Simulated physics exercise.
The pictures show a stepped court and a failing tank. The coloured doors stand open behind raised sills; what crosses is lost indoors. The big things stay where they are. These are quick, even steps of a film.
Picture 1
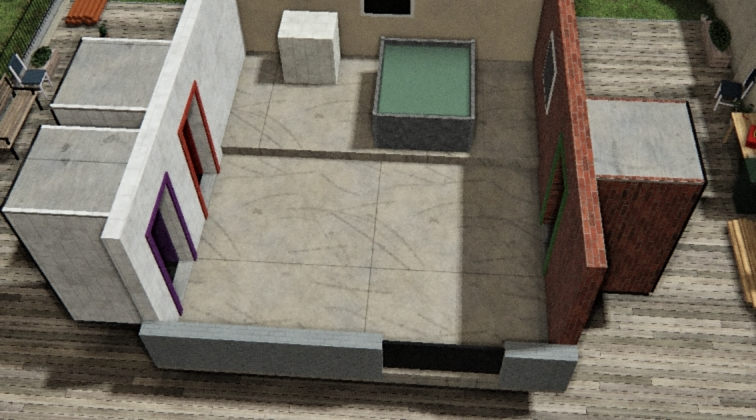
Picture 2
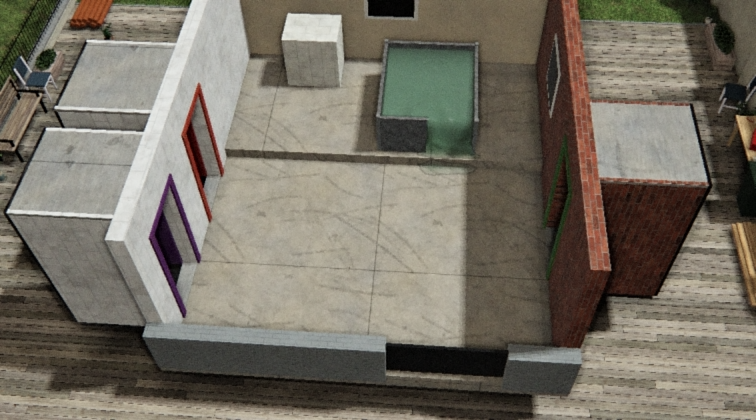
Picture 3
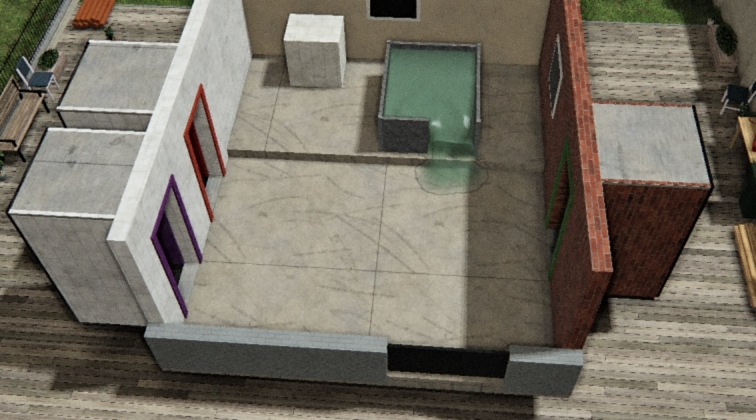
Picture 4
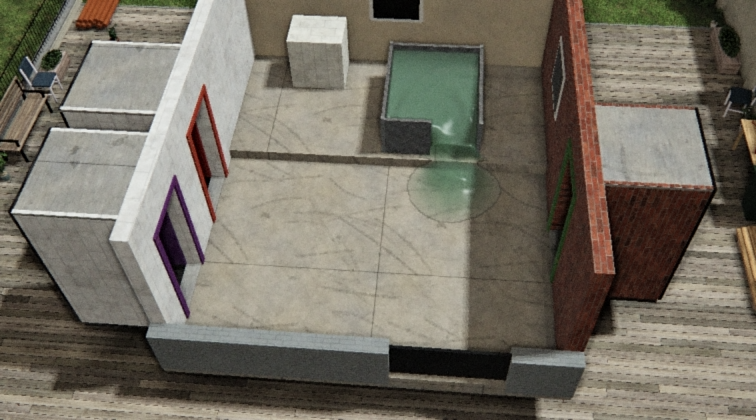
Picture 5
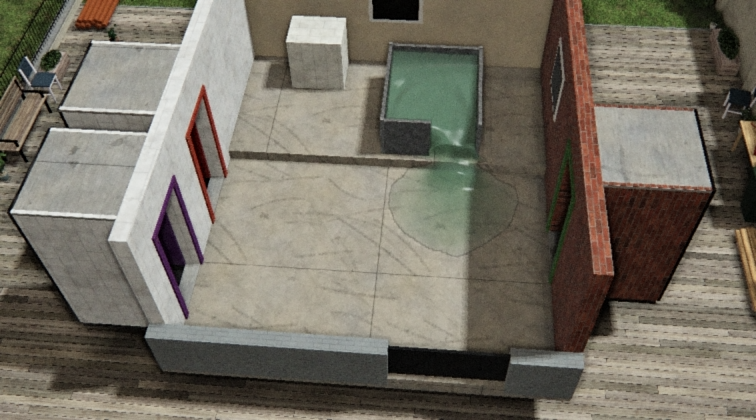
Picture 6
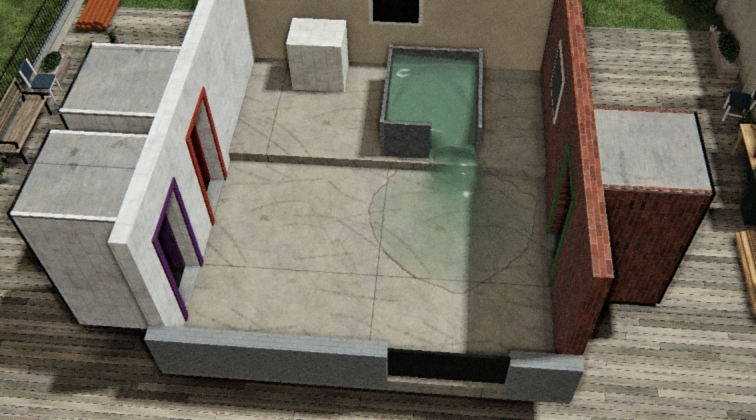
A roofless stepped courtyard on a wooden deck is seen from high above, its camera almost still apart from a slight early shift. Purple and red doorways line the white left wall, a green one marks the red-brick right wall, and a pale block and grey tank of green water stand behind. The tank's near right side opens, and water pours over the step, spreading in a widening, thinning rounded sheet across the lower floor.
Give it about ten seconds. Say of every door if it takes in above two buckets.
The purple door takes more than that; the green door takes more than that; the red door takes more than that.
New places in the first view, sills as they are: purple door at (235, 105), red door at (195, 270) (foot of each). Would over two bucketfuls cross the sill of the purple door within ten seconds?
Purple door lets less in.
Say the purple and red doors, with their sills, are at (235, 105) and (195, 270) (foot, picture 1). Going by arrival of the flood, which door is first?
I say the green door.
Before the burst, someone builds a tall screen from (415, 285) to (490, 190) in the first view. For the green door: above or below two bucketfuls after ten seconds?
Green door takes less.
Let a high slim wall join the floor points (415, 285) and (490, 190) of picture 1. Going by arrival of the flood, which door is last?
That is the red-painted one.
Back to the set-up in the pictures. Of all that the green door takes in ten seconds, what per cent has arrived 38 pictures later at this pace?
Roughly 80 per cent.
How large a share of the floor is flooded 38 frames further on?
I make it 65 per cent.
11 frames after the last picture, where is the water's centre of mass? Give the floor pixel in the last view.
At about (442, 206).
A moment on, water covers 40 % of the floor; the purple door not reached, the green door under two buckets in, the red door not reached.
Next, water covers 45 % of the floor; the purple door not reached, the green door over two buckets in, the red door not reached.
Then, water covers 45 % of the floor; the purple door wet at the sill, nothing in, the green door over two buckets in, the red door not reached.
Later, water covers 65 % of the floor; the purple door far over two buckets in, the green door far over two buckets in, the red door wet at the sill, nothing in.
In the end, water covers 70 % of the floor; the purple door far over two buckets in, the green door far over two buckets in, the red door over two buckets in.
